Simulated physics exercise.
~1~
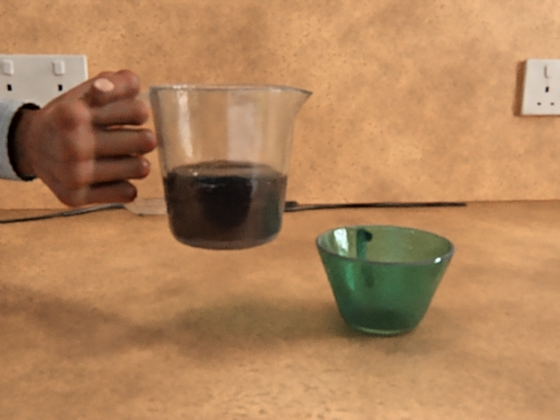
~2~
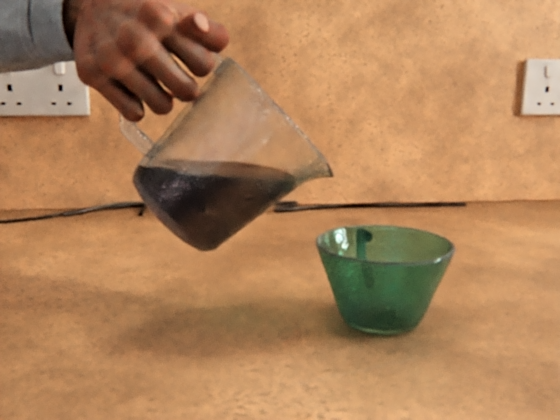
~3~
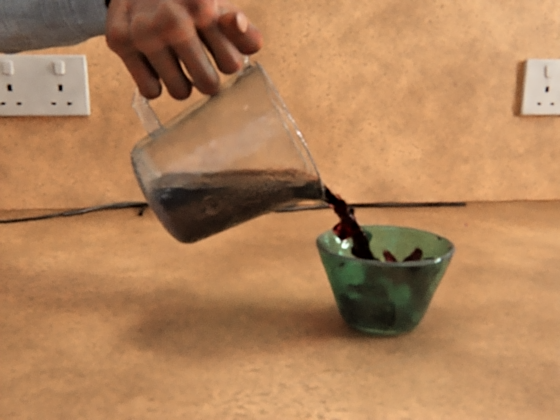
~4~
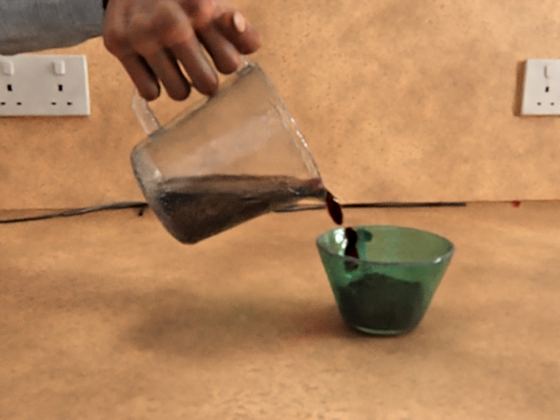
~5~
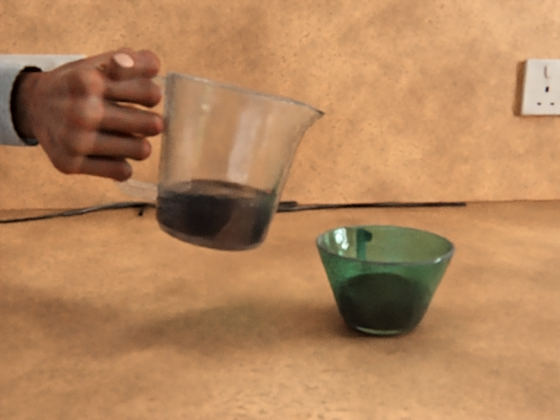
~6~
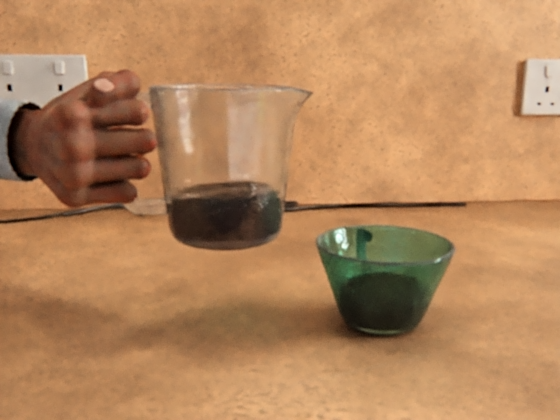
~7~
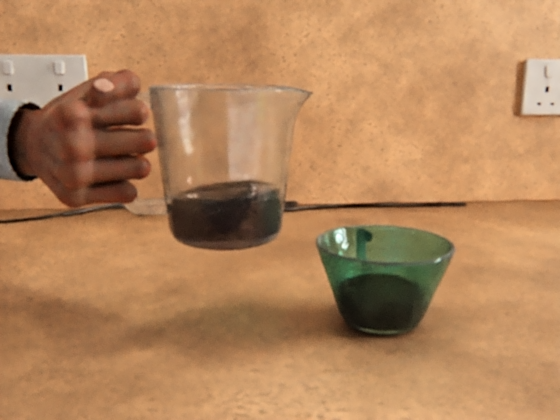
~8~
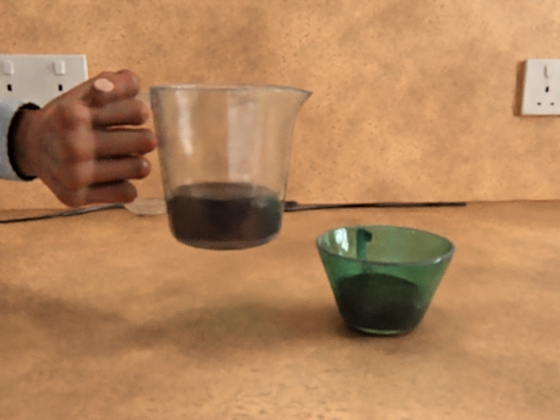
On a worktop, a hand tips a jug rightwards, pours dark wine into a green cup, then levels it.
